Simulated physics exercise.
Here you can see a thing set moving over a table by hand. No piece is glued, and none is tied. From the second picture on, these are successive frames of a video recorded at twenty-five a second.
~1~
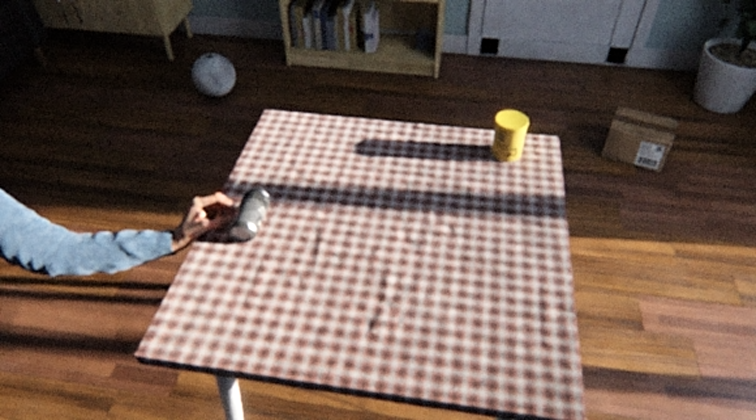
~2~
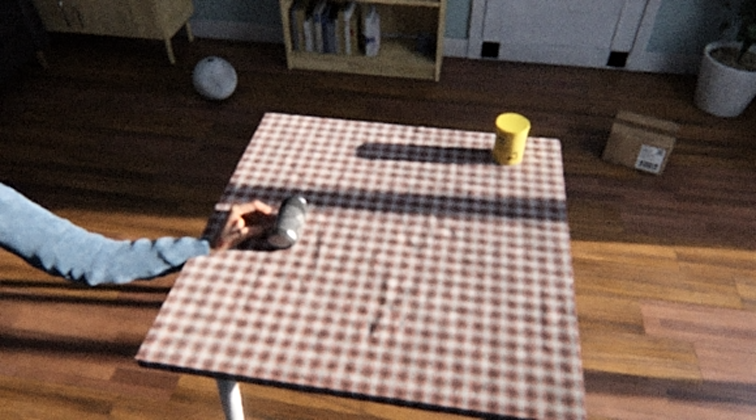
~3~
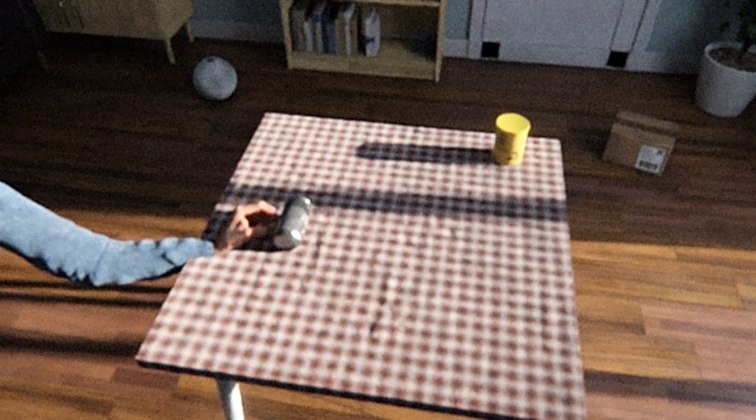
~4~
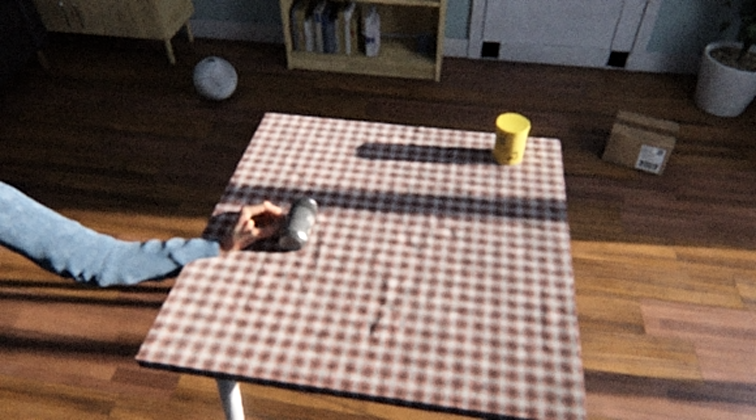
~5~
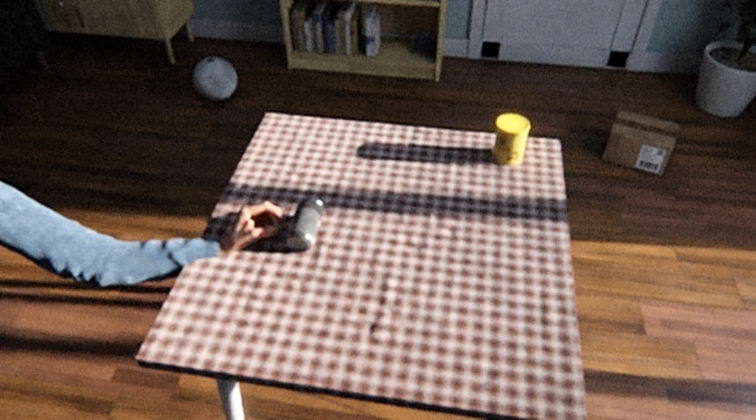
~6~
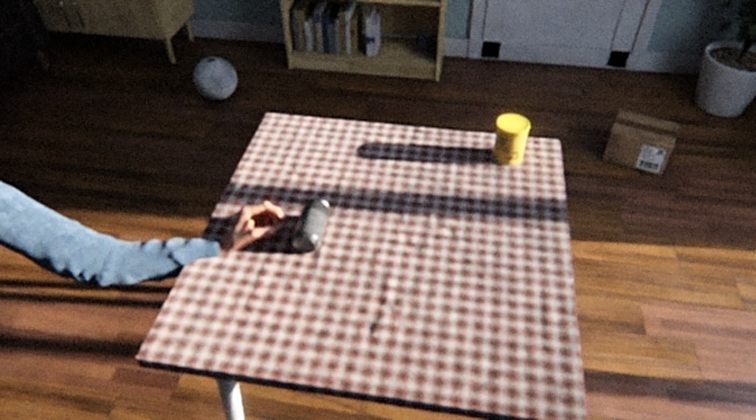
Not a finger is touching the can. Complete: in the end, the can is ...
... on the table.
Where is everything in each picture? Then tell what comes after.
The first frame shows under the hand; grey can (250, 216).
The second frame shows under the hand; grey can (288, 223).
The third frame shows under the hand; grey can (292, 224).
The fourth frame shows grey can (298, 224).
The fifth frame shows grey can (305, 225).
The sixth frame shows grey can (311, 226) displaced a little.
Then, 0.10 s past the last view, grey can displaced about its own width near (325, 227).
Then, 0.30 s past the last view, grey can displaced well along near (348, 230).
Then, 0.50 s past the last view, grey can displaced well along near (364, 232).
Finally, moved from the start, grey can. Final places as the last picture's camera would see them, grey can near (373, 233).
